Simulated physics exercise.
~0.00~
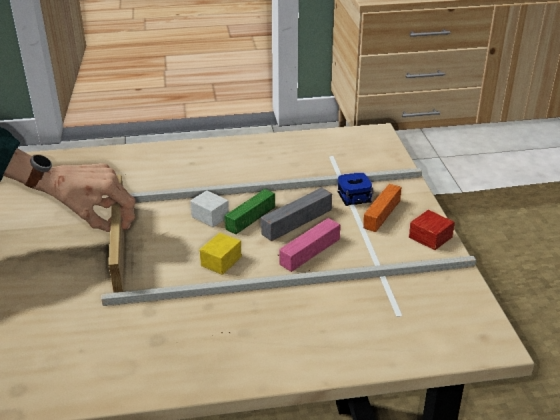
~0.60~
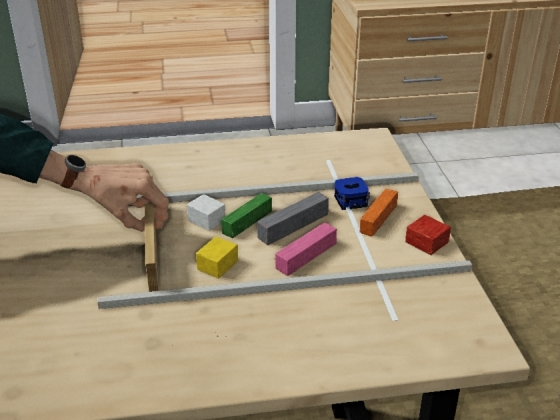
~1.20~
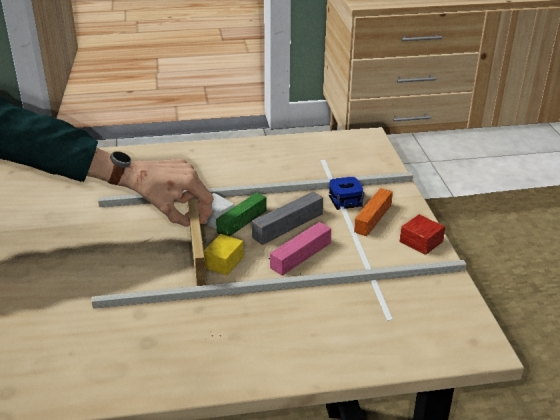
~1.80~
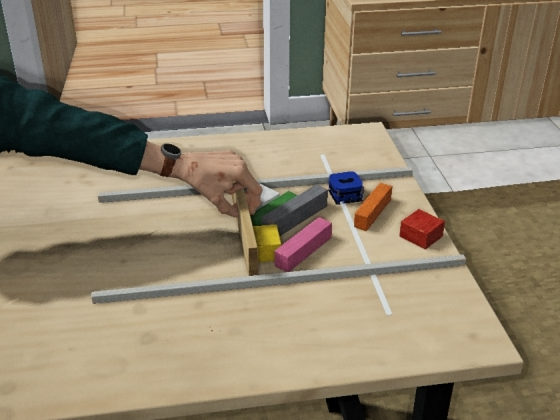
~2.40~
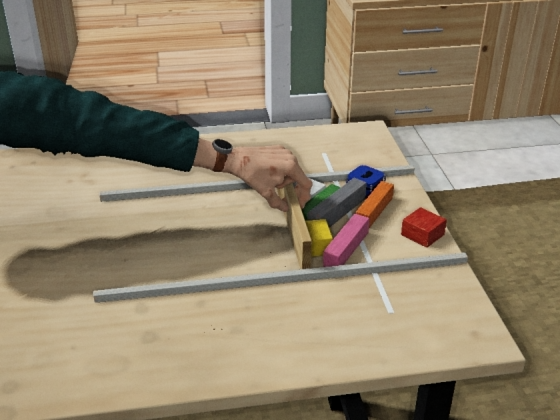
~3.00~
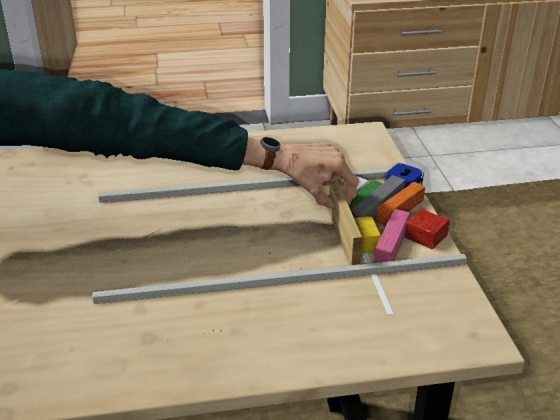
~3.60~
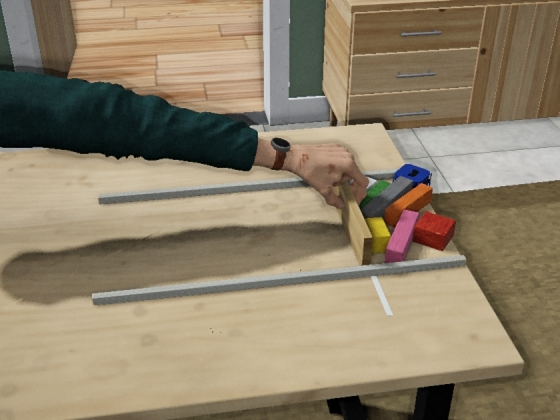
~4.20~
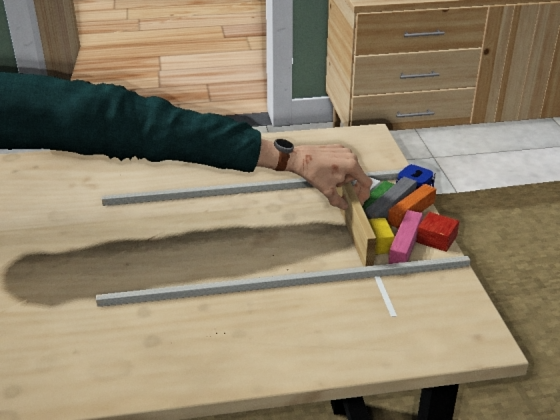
On a wooden tabletop, a hand pushing an upright board rightward, bunching eight coloured pieces near the edge, with none falling off.
